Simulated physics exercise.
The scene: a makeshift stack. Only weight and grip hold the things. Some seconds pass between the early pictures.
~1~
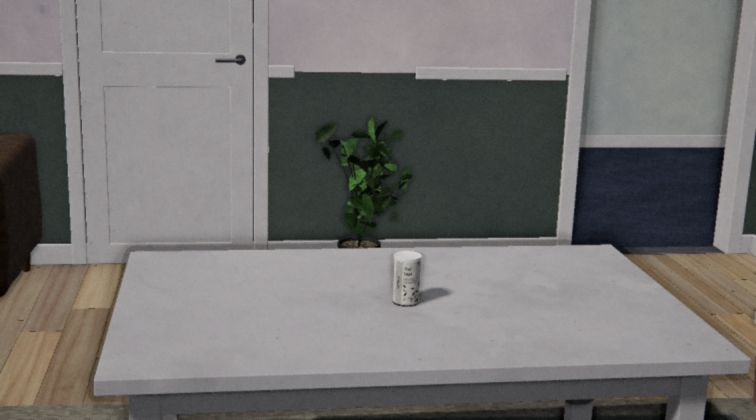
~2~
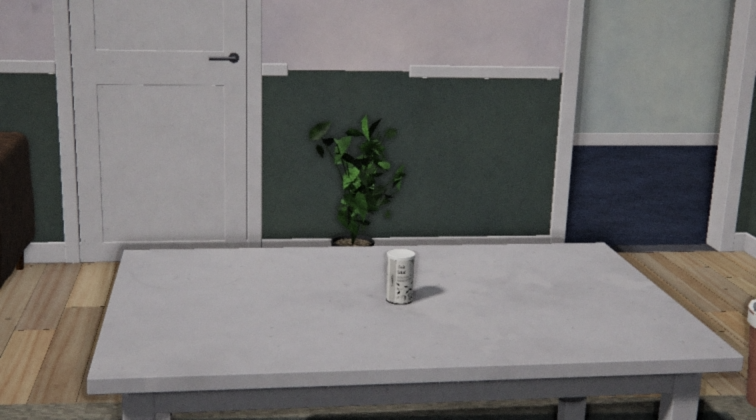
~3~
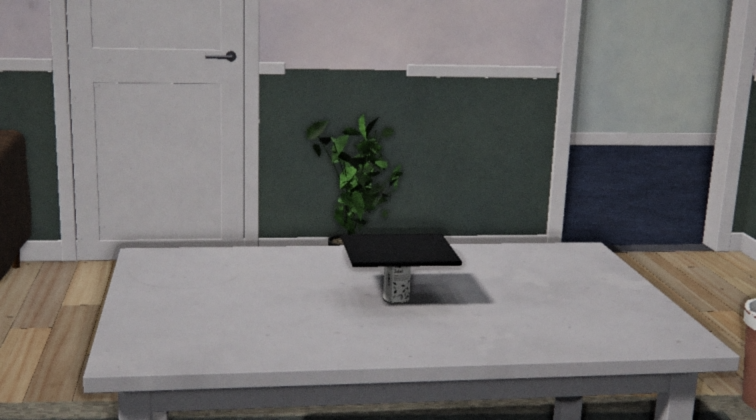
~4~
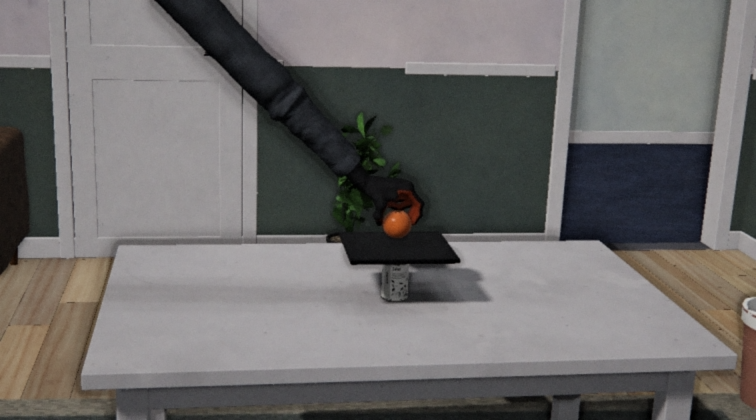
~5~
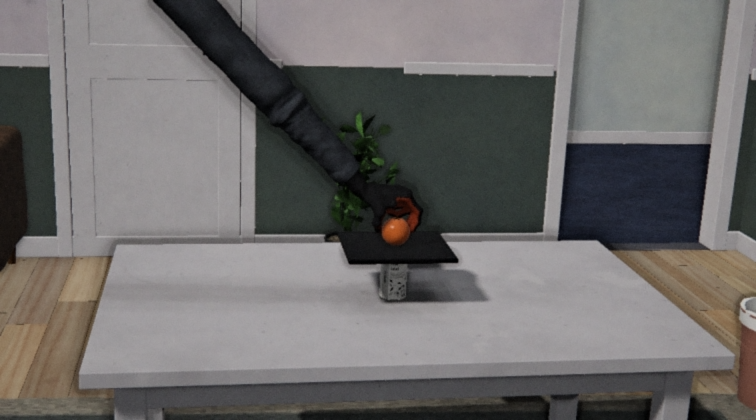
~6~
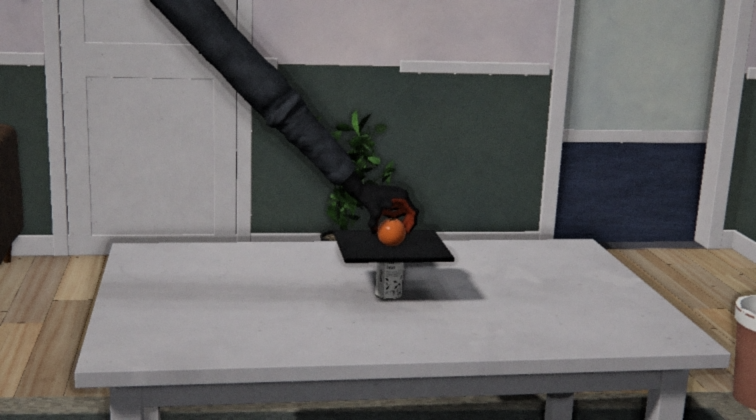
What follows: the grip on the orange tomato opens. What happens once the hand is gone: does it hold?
Here the stack holds.
Then, 0.80 s later than the last frame, all is still.
Then, 1.70 s later than the last frame, orange tomato resting near (392, 232).
When it is over, all 3 as before. End places, in pixels of the last picture, orange tomato near (392, 232). The stack stays up.
